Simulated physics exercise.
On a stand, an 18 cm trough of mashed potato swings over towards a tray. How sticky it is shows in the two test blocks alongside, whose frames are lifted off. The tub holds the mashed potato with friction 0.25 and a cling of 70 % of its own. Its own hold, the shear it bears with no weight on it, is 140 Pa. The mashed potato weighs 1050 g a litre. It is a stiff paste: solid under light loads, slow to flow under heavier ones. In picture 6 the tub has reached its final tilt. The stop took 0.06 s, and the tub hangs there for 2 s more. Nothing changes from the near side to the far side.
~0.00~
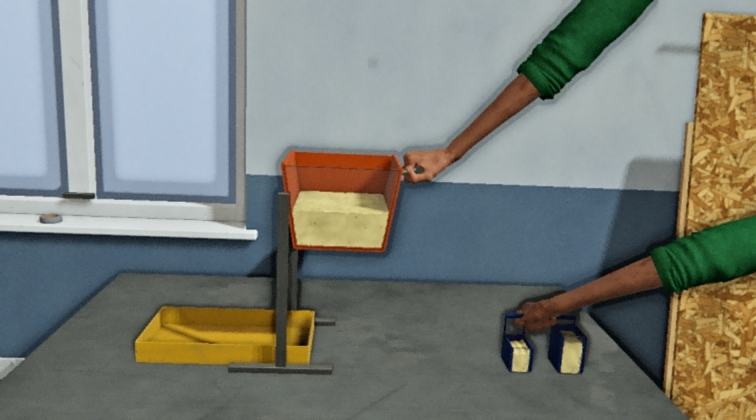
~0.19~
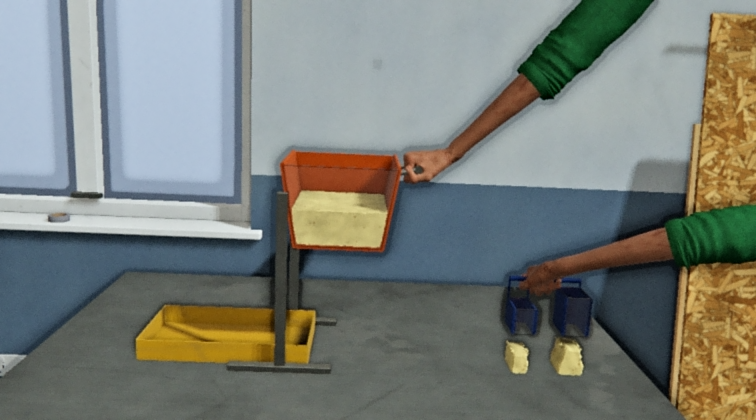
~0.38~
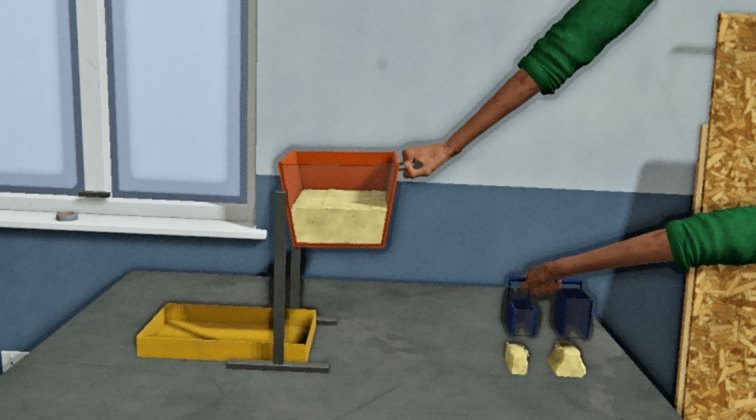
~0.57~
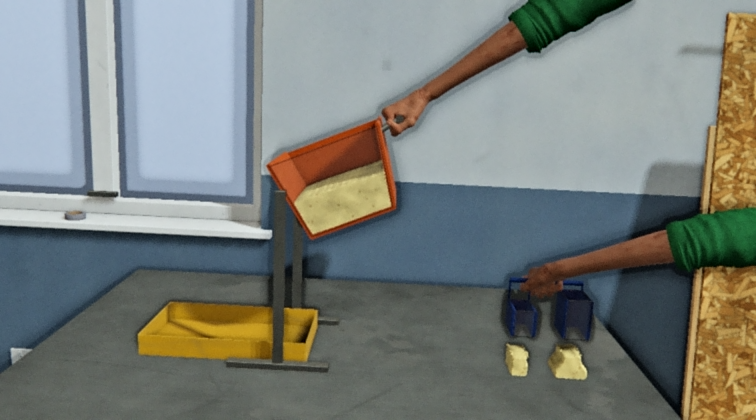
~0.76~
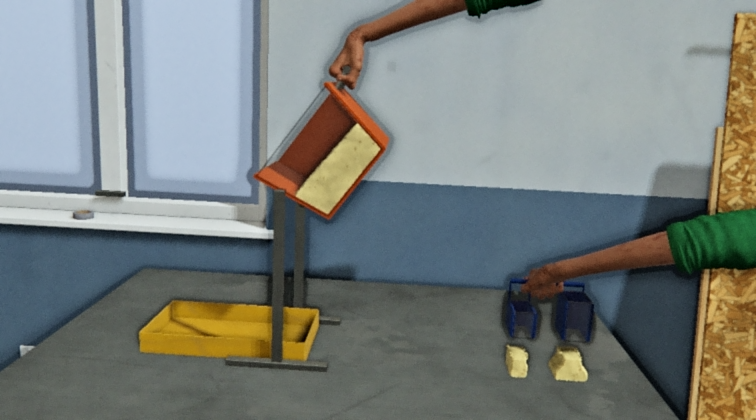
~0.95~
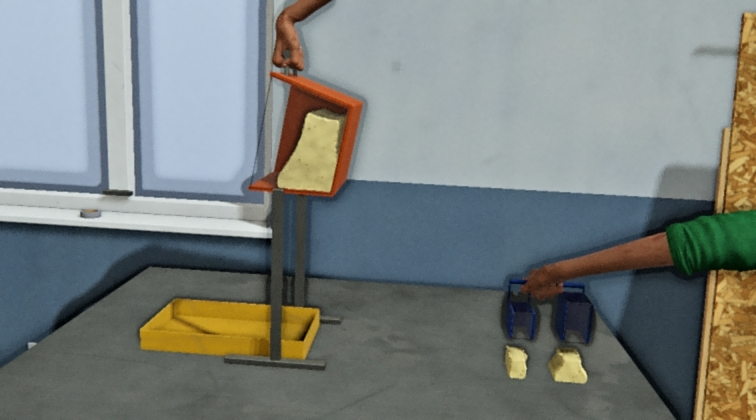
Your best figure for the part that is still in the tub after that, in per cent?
Expect roughly 67 %.
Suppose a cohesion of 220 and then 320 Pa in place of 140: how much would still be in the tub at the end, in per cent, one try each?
In that order: 85 %, 100 %.
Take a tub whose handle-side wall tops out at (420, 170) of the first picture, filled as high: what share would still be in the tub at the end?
Then about 55 %.
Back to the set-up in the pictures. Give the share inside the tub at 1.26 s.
Some 80 per cent.
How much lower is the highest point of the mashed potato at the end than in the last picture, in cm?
About 11 cm.
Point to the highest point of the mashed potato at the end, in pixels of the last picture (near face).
Near (318, 163).
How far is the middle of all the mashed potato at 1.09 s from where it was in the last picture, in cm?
Some 5 cm.
After 1.09 s, the tub is at 80 degrees and holds 100 %.
After 1.26 s, the tub is at 80 degrees and holds 80 %.
After 1.43 s, the tub is at 80 degrees and holds 71 %.
After 1.60 s, the tub is at 80 degrees and holds 67 %.
After 2.95 s, the tub is at 80 degrees and holds 67 %.
